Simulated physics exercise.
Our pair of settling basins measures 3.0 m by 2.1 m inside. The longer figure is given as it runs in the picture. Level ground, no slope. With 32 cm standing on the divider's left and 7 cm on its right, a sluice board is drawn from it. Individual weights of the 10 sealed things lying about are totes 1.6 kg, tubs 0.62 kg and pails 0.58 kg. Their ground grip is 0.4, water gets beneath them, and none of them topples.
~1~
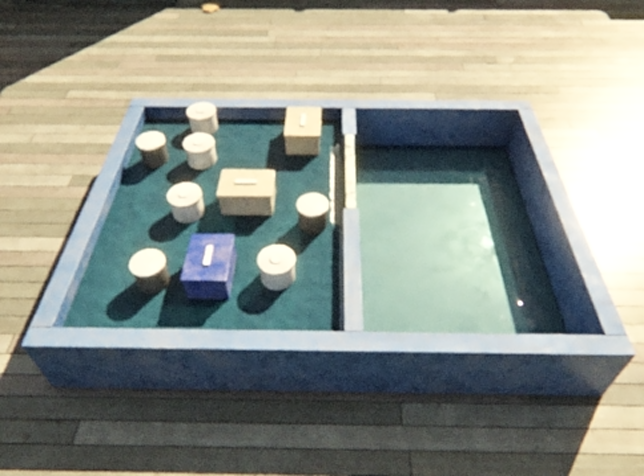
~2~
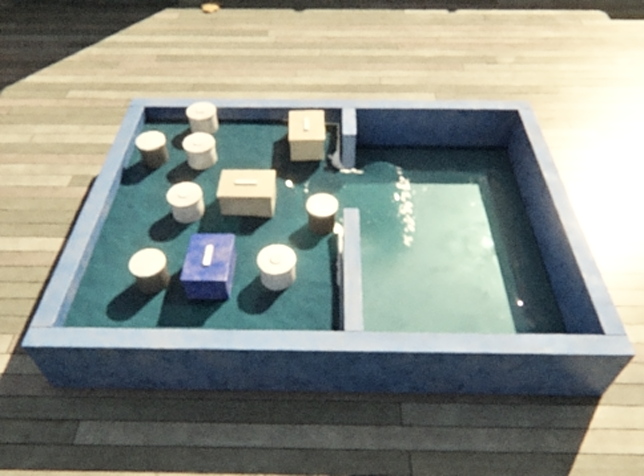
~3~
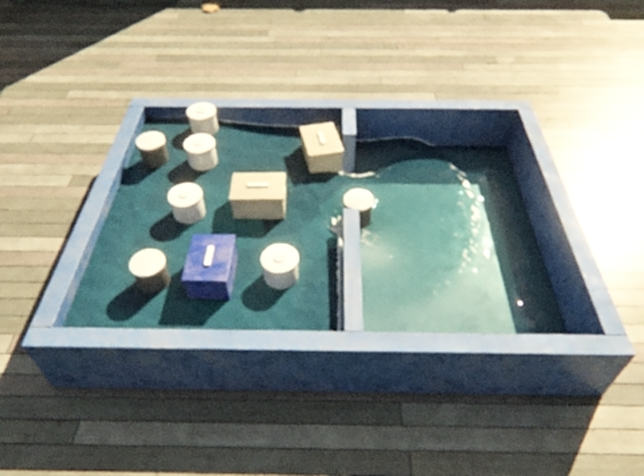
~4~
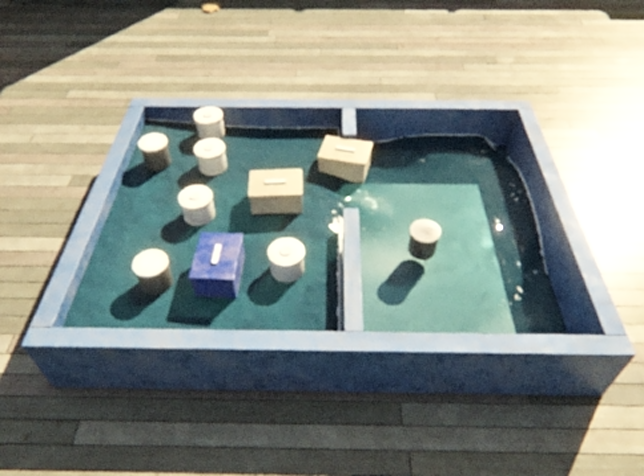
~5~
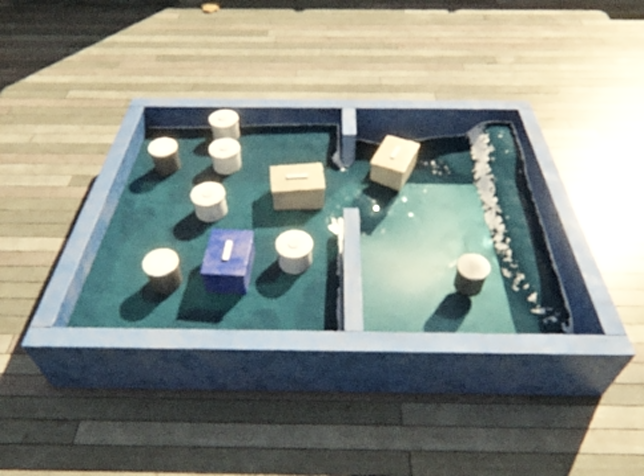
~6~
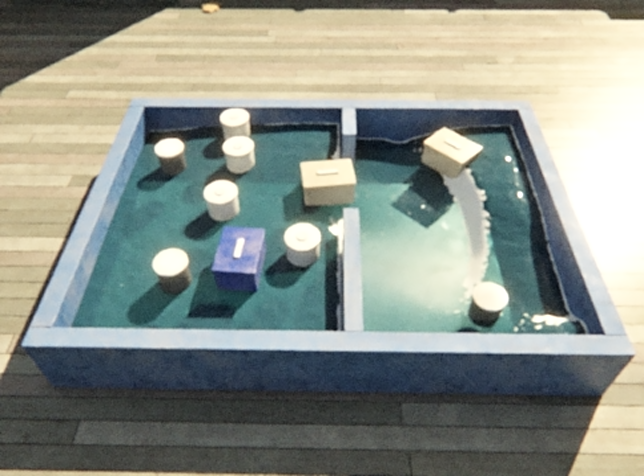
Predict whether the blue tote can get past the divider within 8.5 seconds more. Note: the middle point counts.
By then the blue tote is not yet beyond.
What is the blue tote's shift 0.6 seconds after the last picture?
It has shifted about 30 cm.
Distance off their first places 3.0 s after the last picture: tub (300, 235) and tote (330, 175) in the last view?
Respectively 100 and 100 centimetres.
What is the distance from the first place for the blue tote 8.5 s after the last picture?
About 50 cm.
Then, 0.6 s after the last picture the blue tote is near (251, 239), 0.3 m from its start, afloat; 3 of 10 are over the mark; 10 afloat.
Then, 3.0 s after the last picture the blue tote is near (255, 239), 0.3 m from its start, afloat; 3 of 10 are over the mark; 10 afloat.
Then, 5.5 s after the last picture the blue tote is near (271, 240), 0.4 m from its start, afloat; 3 of 10 are over the mark; 10 afloat.
Then, 8.5 s after the last picture the blue tote is near (283, 225), 0.5 m from its start, afloat; 3 of 10 are over the mark; 10 afloat.
